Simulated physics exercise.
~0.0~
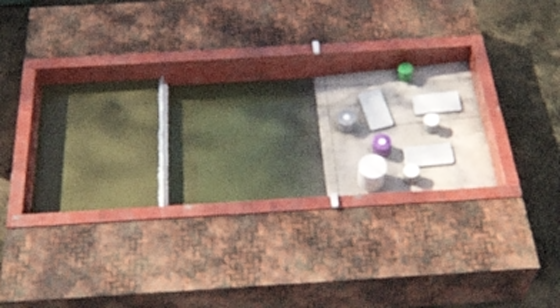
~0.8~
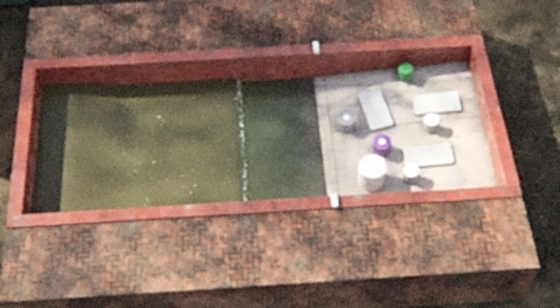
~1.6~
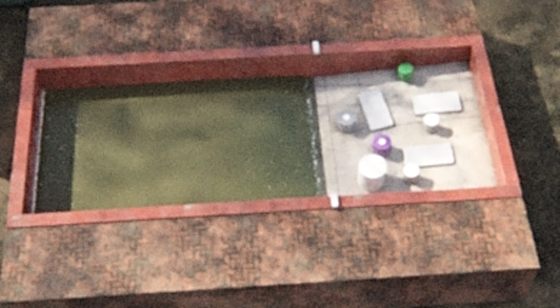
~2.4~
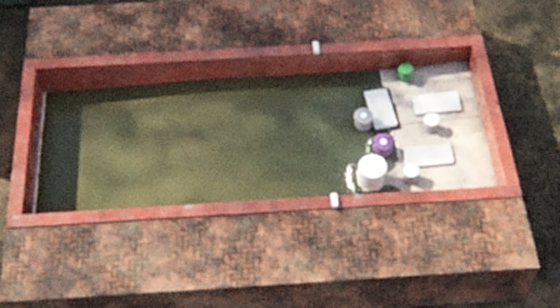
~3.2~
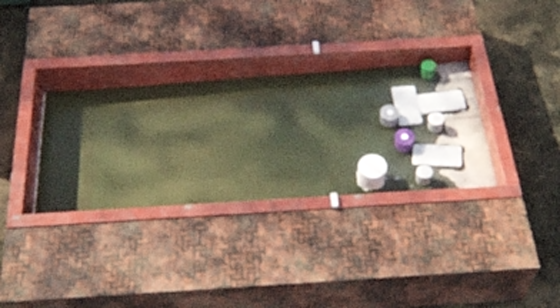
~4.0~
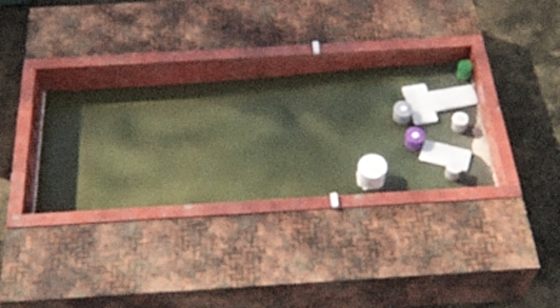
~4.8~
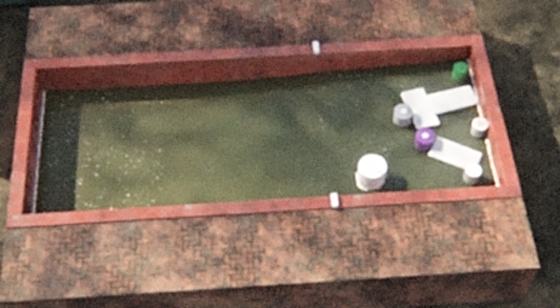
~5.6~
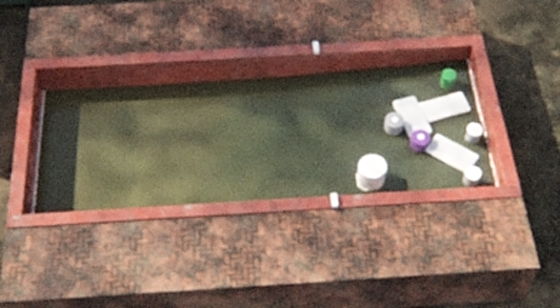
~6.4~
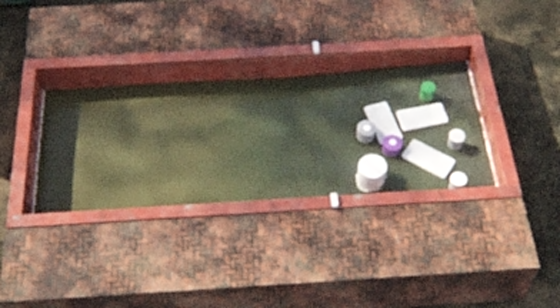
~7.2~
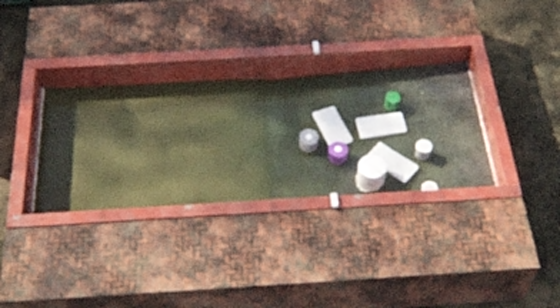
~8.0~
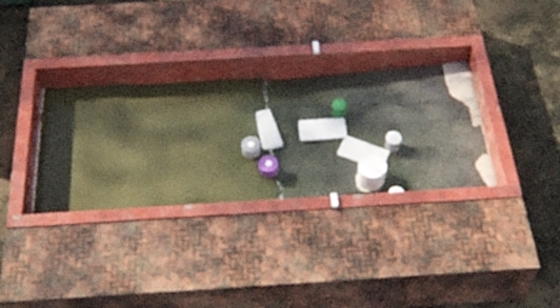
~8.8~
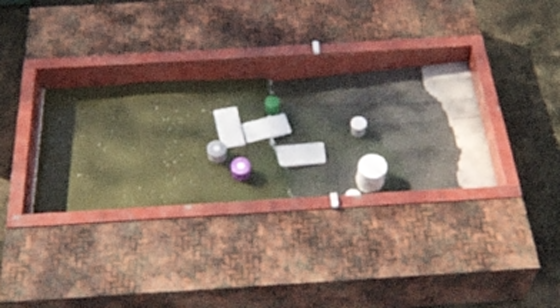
A long brick-walled basin let its penned water loose, and a wave ran right up the pale slope, lifting the tubs, pails and white boards there, before the water drained back left and carried most of them, purple and green ones included, past the white marks.
